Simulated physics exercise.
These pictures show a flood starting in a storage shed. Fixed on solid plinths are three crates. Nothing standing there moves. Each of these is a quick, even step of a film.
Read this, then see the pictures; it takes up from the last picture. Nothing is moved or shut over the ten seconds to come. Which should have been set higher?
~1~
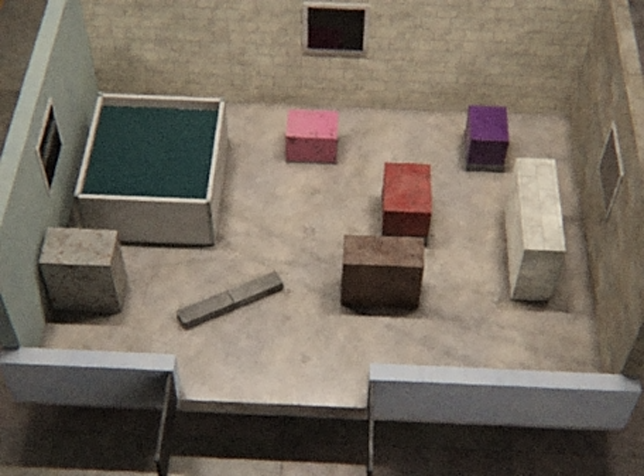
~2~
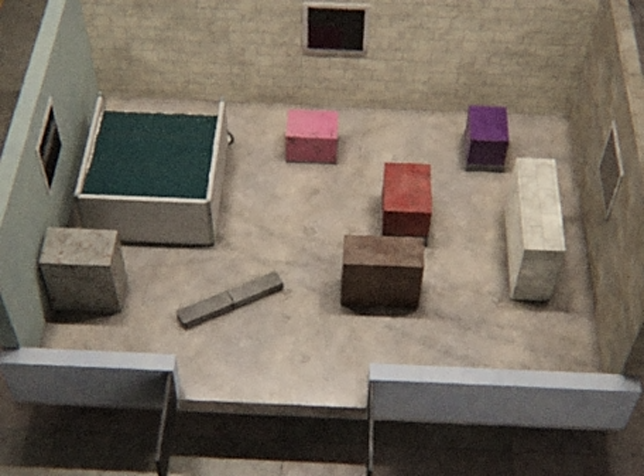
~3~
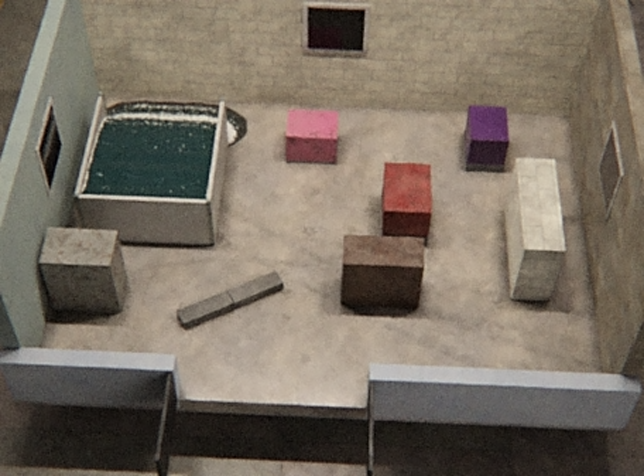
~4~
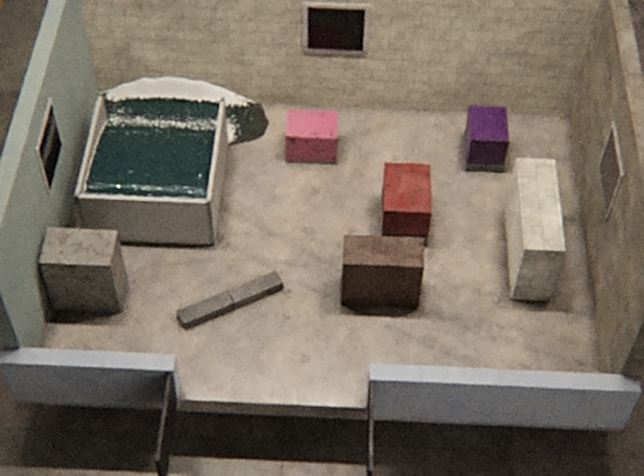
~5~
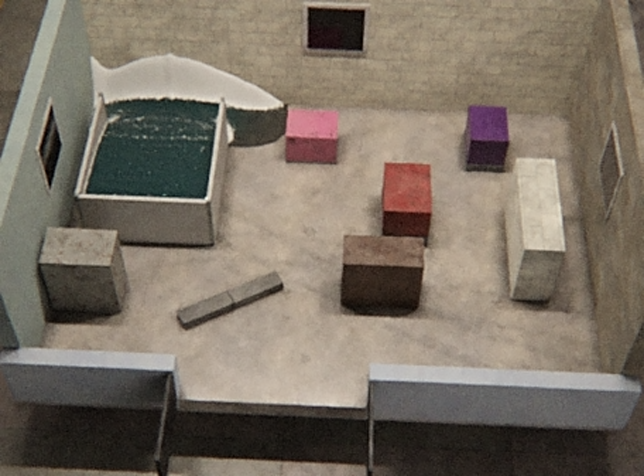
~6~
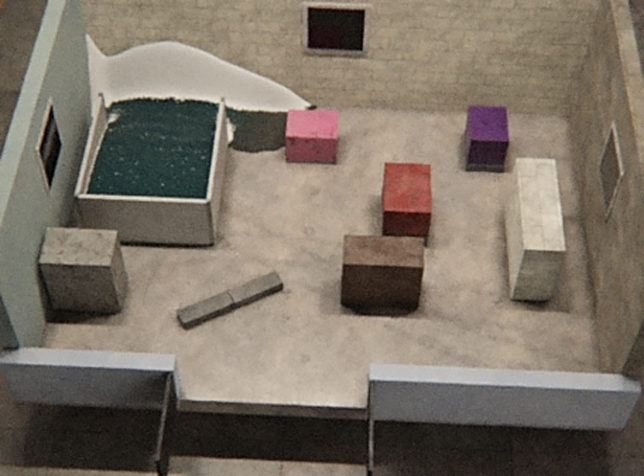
In order: The red crate is out of reach of the water, the pink crate is within reach of the water, the purple crate is within reach of the water.
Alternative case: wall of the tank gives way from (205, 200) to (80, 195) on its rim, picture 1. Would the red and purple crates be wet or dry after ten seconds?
The red crate is untouched; the purple crate is untouched.
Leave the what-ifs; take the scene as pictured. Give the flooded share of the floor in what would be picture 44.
Some 95 in a hundred.
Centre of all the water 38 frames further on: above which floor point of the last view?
Close to (287, 209), I reckon.
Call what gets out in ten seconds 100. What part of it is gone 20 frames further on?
It comes to around 0 per cent.
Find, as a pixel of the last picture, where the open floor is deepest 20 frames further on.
Approximate pixel: (562, 120).
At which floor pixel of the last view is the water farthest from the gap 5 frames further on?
Roughly (451, 115).
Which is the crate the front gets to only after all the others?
Last is the one in red.
A moment on, water covers 20 % of the floor; the red crate not reached, the pink crate water round its plinth, the purple crate not reached.
Next, water covers 35 % of the floor; the red crate water round its plinth, the pink crate water round its plinth, the purple crate water round its plinth.
Then, water covers 65 % of the floor; the red crate water round its plinth, the pink crate water round its plinth, the purple crate water round its plinth.
Later, water covers 95 % of the floor; the red crate water round its plinth, the pink crate water round its plinth, the purple crate water round its plinth.
In the end, water covers 100 % of the floor; the red crate stayed above the water, the pink crate was topped, the purple crate was topped.
